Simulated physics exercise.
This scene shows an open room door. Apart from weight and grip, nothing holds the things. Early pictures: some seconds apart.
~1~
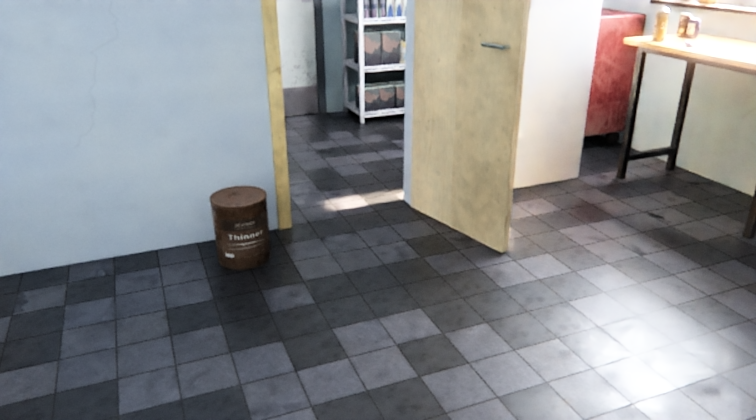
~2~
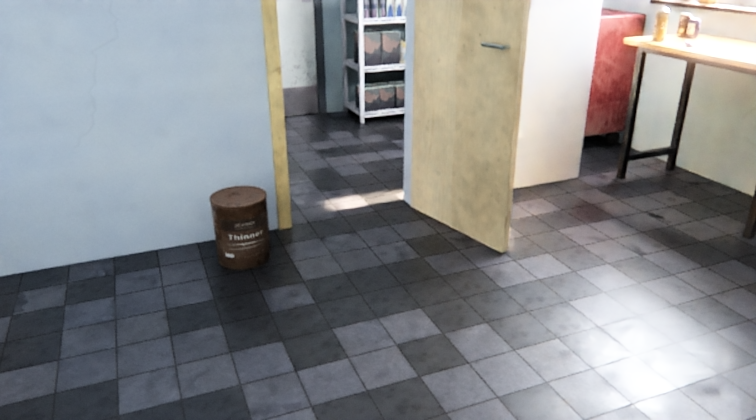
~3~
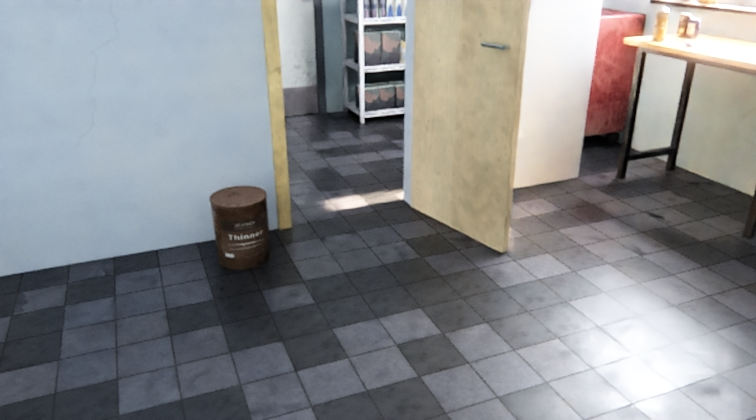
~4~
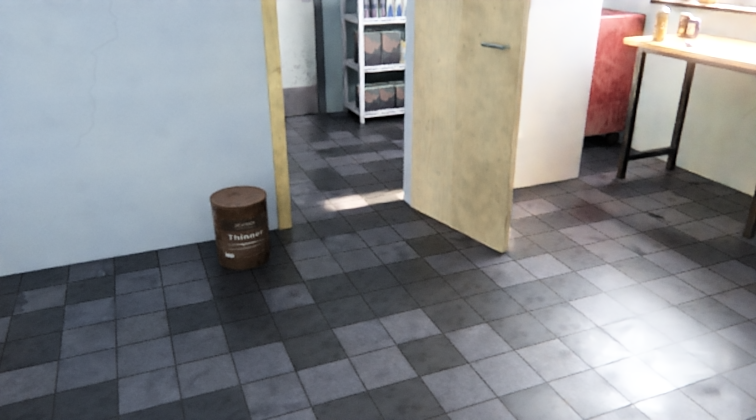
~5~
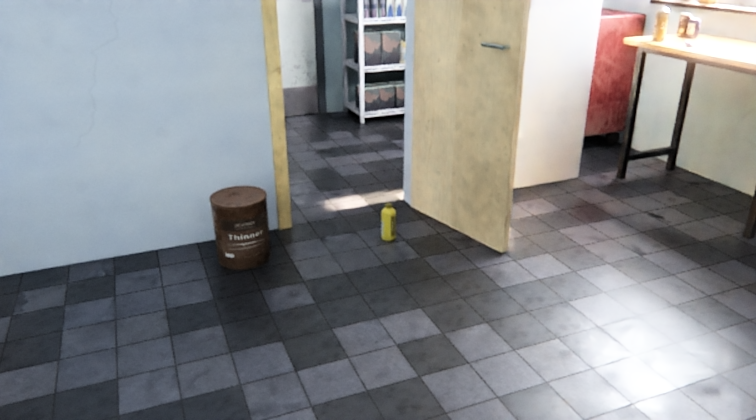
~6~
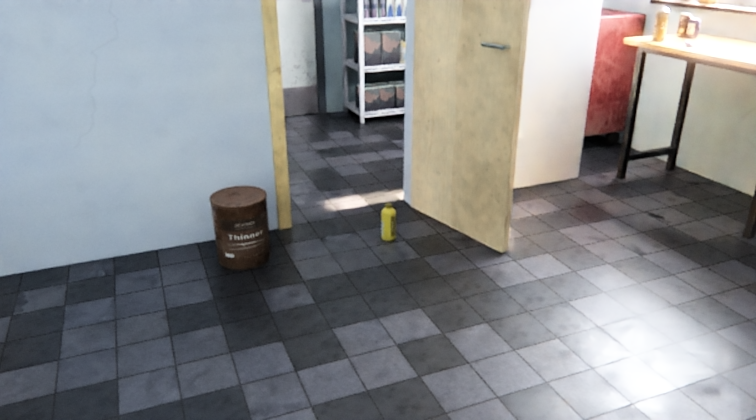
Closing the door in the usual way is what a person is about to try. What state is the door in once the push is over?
When it is over, the door is fully closed.
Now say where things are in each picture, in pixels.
In the first picture, door wide open and still; brown pail (242, 227).
In the second picture, door wide open and still; brown pail (242, 227).
In the third picture, door wide open and still; brown pail (242, 227).
In the fourth picture, door wide open and still; brown pail (242, 227).
In the fifth picture, door wide open and still; brown pail (242, 227).
In the sixth picture, door wide open and still; yellow bottle (389, 221); brown pail (242, 227).
Then, 1.50 s past the last view, door 51° open; yellow bottle displaced a little near (383, 221).
Then, 2.10 s past the last view, door 24° open; yellow bottle displaced well along near (350, 213).
Finally, door 0° open; moved from the start, yellow bottle; brown pail still in place. Final places as the last picture's camera would see them, yellow bottle near (330, 200).
